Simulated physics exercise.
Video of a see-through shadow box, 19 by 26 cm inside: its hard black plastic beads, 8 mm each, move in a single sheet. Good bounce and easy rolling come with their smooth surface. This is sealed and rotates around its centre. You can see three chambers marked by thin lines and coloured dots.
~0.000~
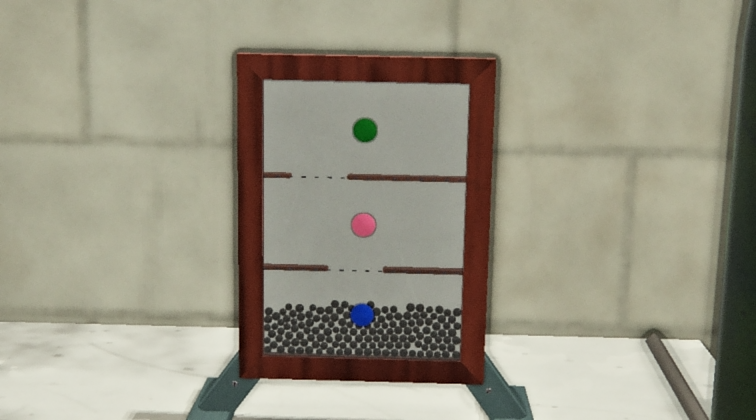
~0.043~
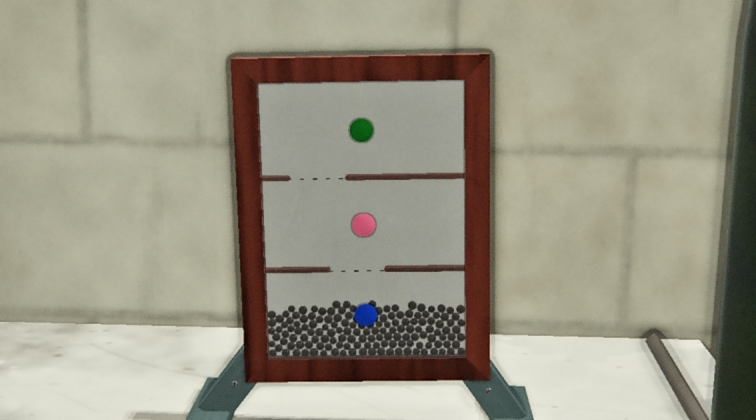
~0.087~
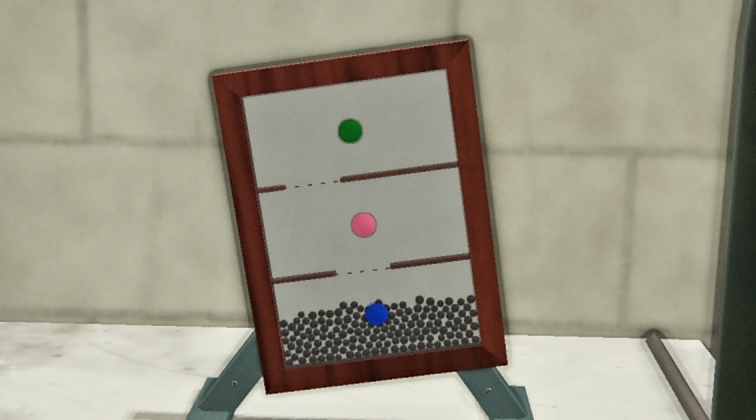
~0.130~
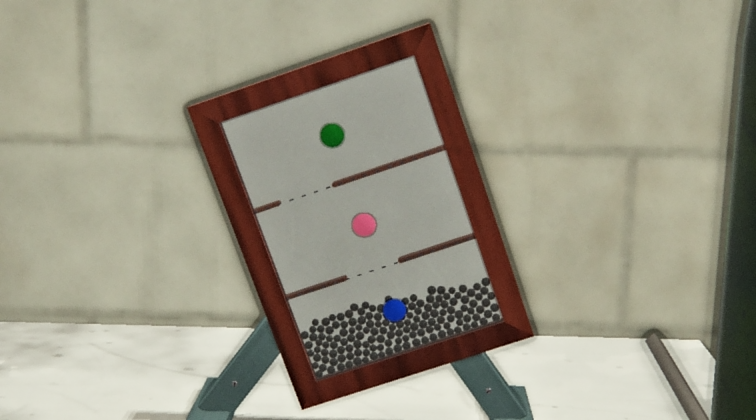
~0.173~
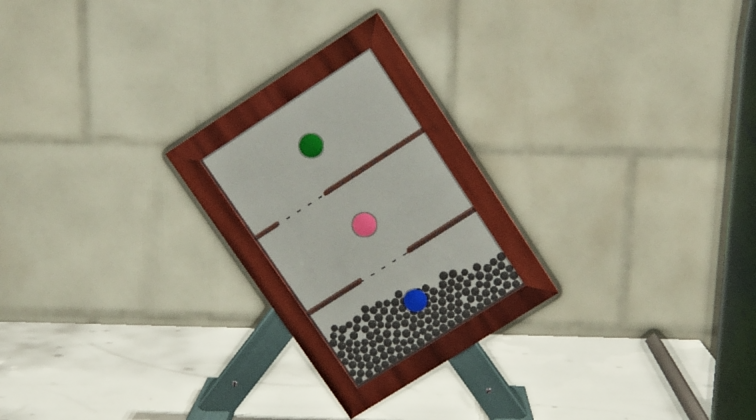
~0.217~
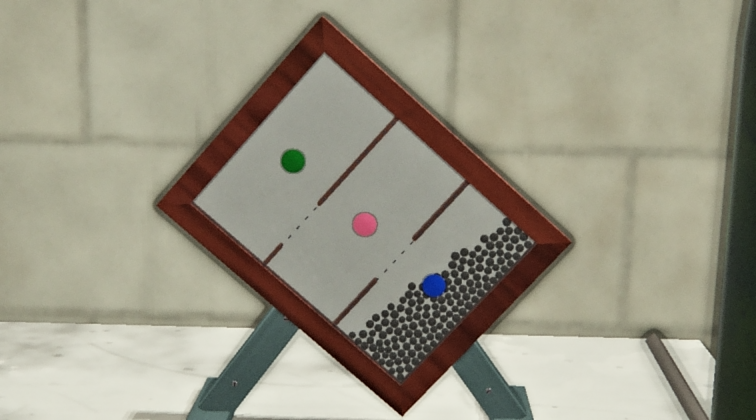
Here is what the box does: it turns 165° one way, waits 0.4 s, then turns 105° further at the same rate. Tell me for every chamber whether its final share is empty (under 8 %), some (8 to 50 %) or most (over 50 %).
The shares are pink some, blue some, green most.
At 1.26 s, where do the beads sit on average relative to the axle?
I'd put it near 4 centimetres to the right and 3 centimetres below.
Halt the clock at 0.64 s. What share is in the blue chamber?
It comes to roughly 70 %.
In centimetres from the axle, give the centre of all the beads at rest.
Right: About 3 cm; below: About 7 cm.
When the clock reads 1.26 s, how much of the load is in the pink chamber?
About 15 % of the load.
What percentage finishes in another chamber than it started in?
75 %.
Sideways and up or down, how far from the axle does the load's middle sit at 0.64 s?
Some 4 cm right and 4 cm above.
After 0.64 s, it stands 165° anticlockwise; the beads' middle is 4 cm right of and 4 cm above the centre; pink 25 %, blue 70 %, green 10 %.
After 1.26 s, it has come round 217° anticlockwise; the beads' middle is 4 cm right of and 3 cm below the centre; pink 15 %, blue 25 %, green 60 %.
After 1.49 s, it has come round 270° anticlockwise; the beads' middle is 4 cm right of and 6 cm below the centre; pink 15 %, blue 25 %, green 60 %.
All still by 2.2 s, it has come round 270° anticlockwise; pink 15 %, blue 25 %, green 60 %.
